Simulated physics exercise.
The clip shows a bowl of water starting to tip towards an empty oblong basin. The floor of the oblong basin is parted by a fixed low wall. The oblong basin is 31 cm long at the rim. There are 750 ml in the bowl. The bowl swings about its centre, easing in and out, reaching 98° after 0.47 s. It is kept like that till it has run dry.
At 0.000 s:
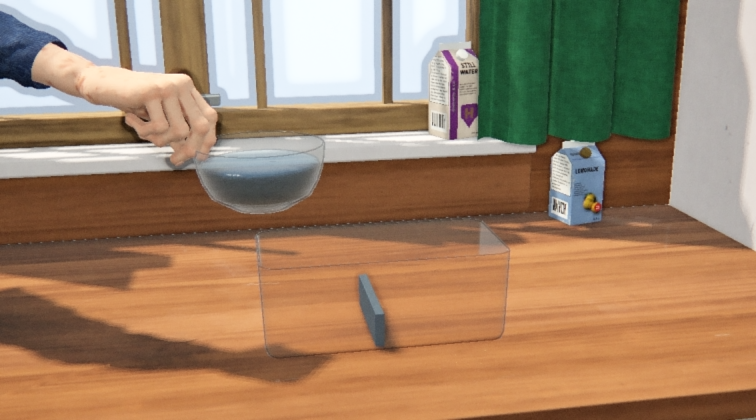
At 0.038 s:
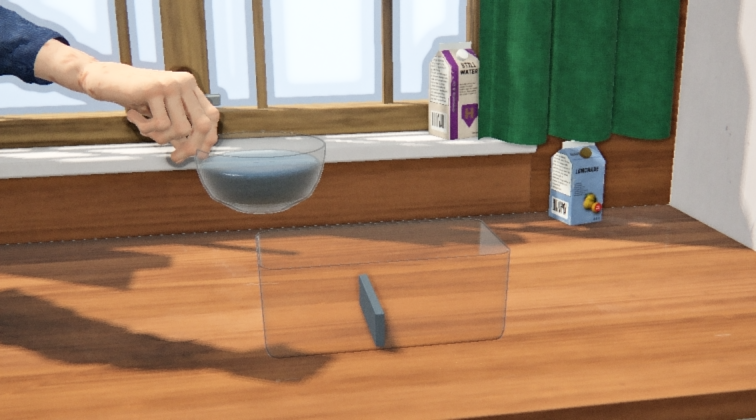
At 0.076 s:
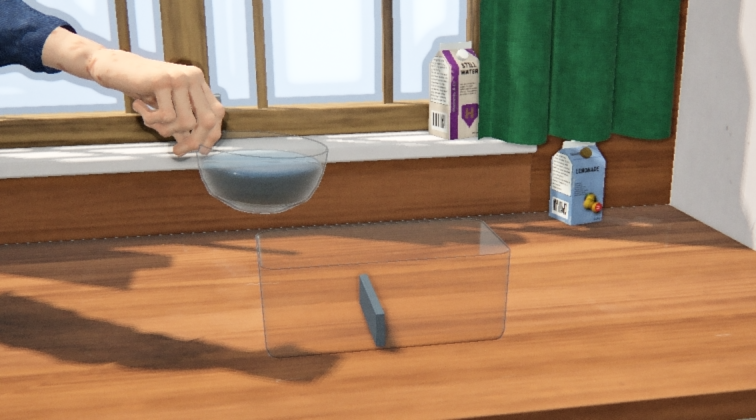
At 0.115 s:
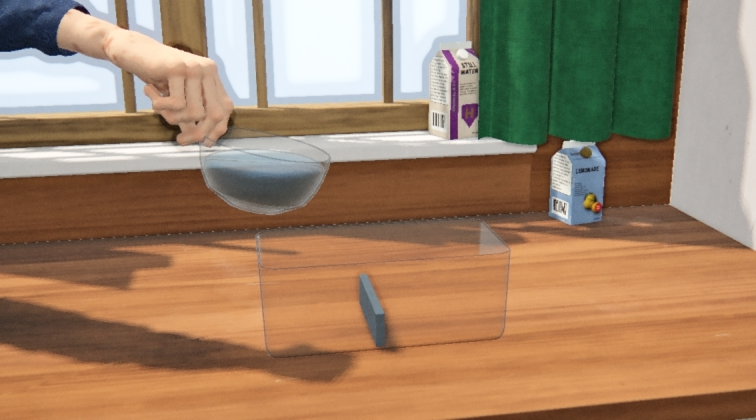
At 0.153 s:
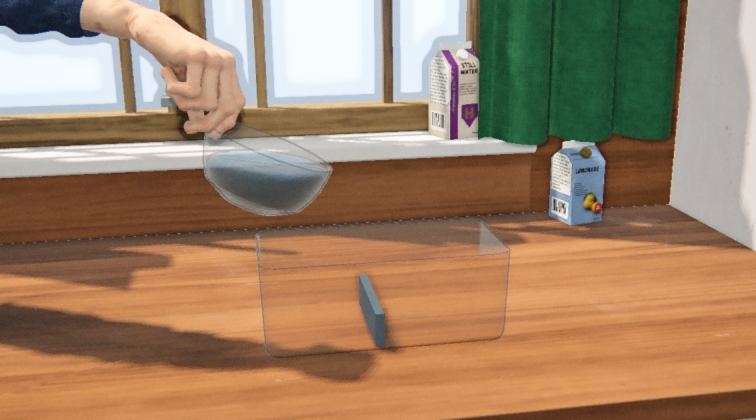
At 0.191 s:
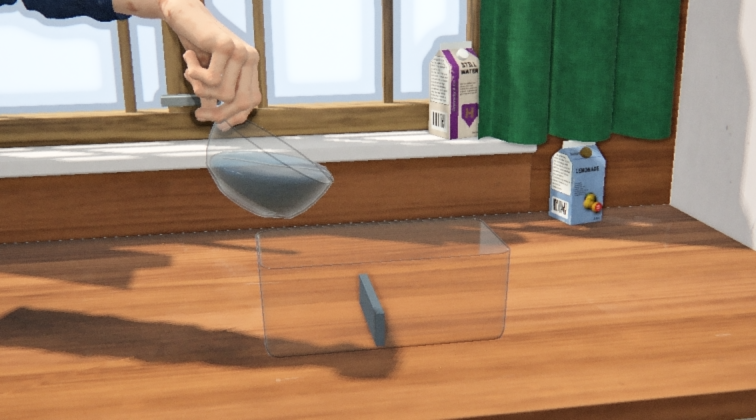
On a wooden counter by a window, a hand tilting a glass bowl of bluish water rightward above a clear oblong basin.
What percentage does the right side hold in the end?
The far part has some 23 per cent.
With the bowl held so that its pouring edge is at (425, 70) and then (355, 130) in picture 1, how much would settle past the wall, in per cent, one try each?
First 75, then 65 per cent.
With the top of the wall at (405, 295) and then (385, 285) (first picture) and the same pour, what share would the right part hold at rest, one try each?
First 20, then 5 per cent.
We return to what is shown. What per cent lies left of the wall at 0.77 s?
About 70 per cent.
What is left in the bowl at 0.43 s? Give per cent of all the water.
Near 18 in a hundred.
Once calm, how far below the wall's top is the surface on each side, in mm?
Left about 20 mm, right about 38 mm.
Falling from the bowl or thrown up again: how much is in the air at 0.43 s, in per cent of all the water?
Some 26 per cent.
After 0.43 s the tilt is 96° and 18 per cent is still to pour, 44 is left of the wall and 11 right of it.
After 0.60 s the tilt is 98° and 2 per cent is still to pour, 73 is left of the wall and 19 right of it.
After 0.77 s the tilt is 98° and 0 per cent is still to pour, 70 is left of the wall and 21 right of it.
After 0.97 s the tilt is 98° and 0 per cent is still to pour, 70 is left of the wall and 23 right of it.
In the end 69 per cent lies left of the wall, 23 right of it and 8 outside.
